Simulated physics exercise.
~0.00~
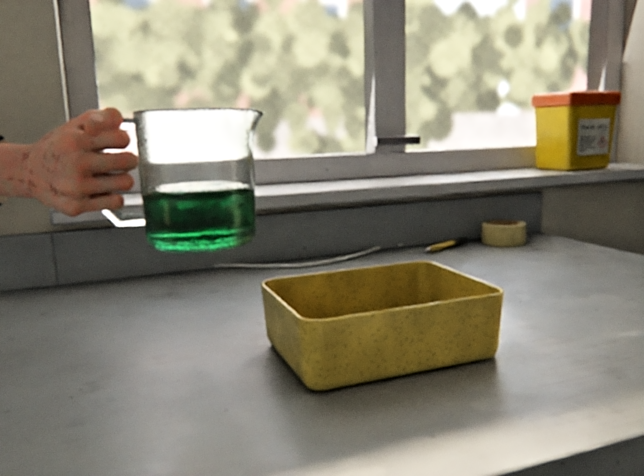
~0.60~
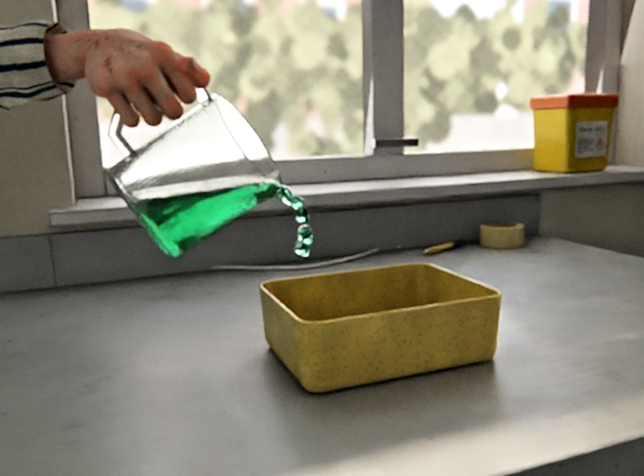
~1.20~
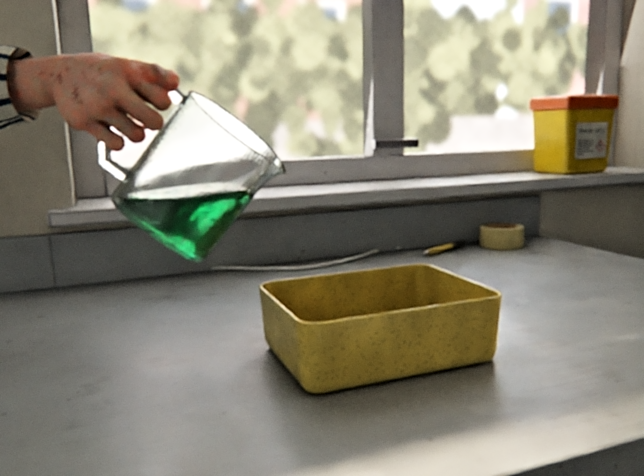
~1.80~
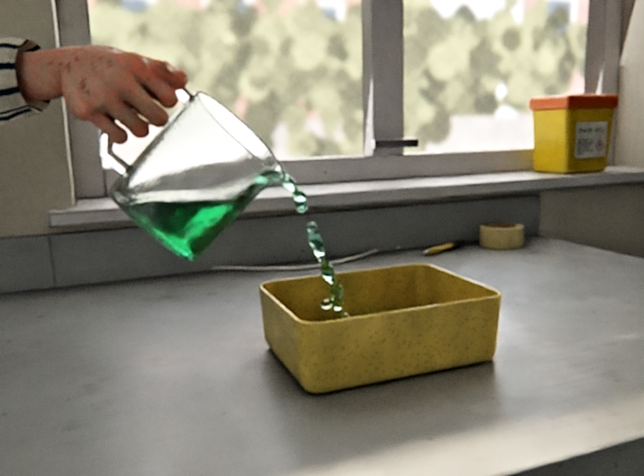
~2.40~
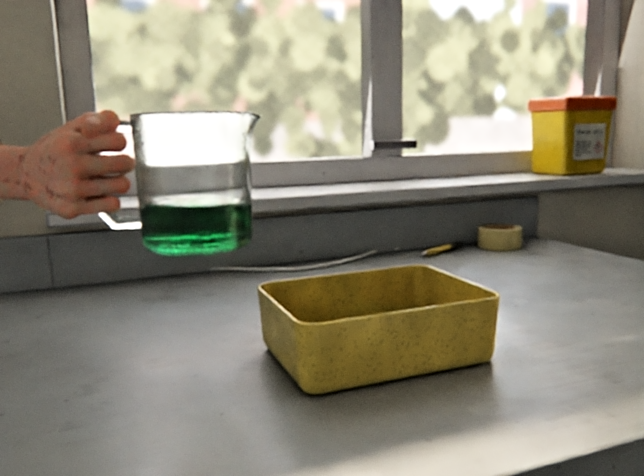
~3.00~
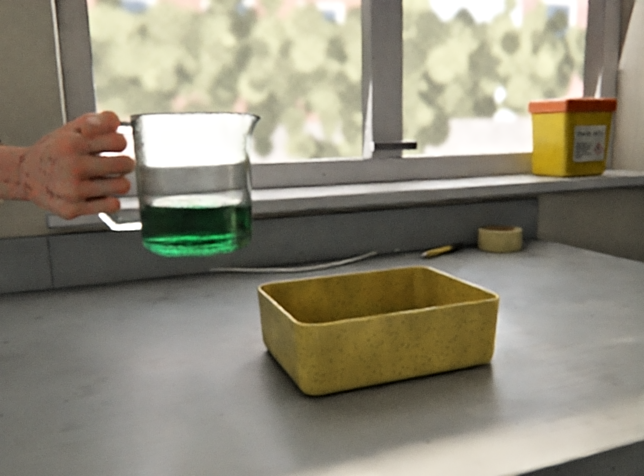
A hand tips a glass jug, pours green liquid into a yellow dish, then levels it.
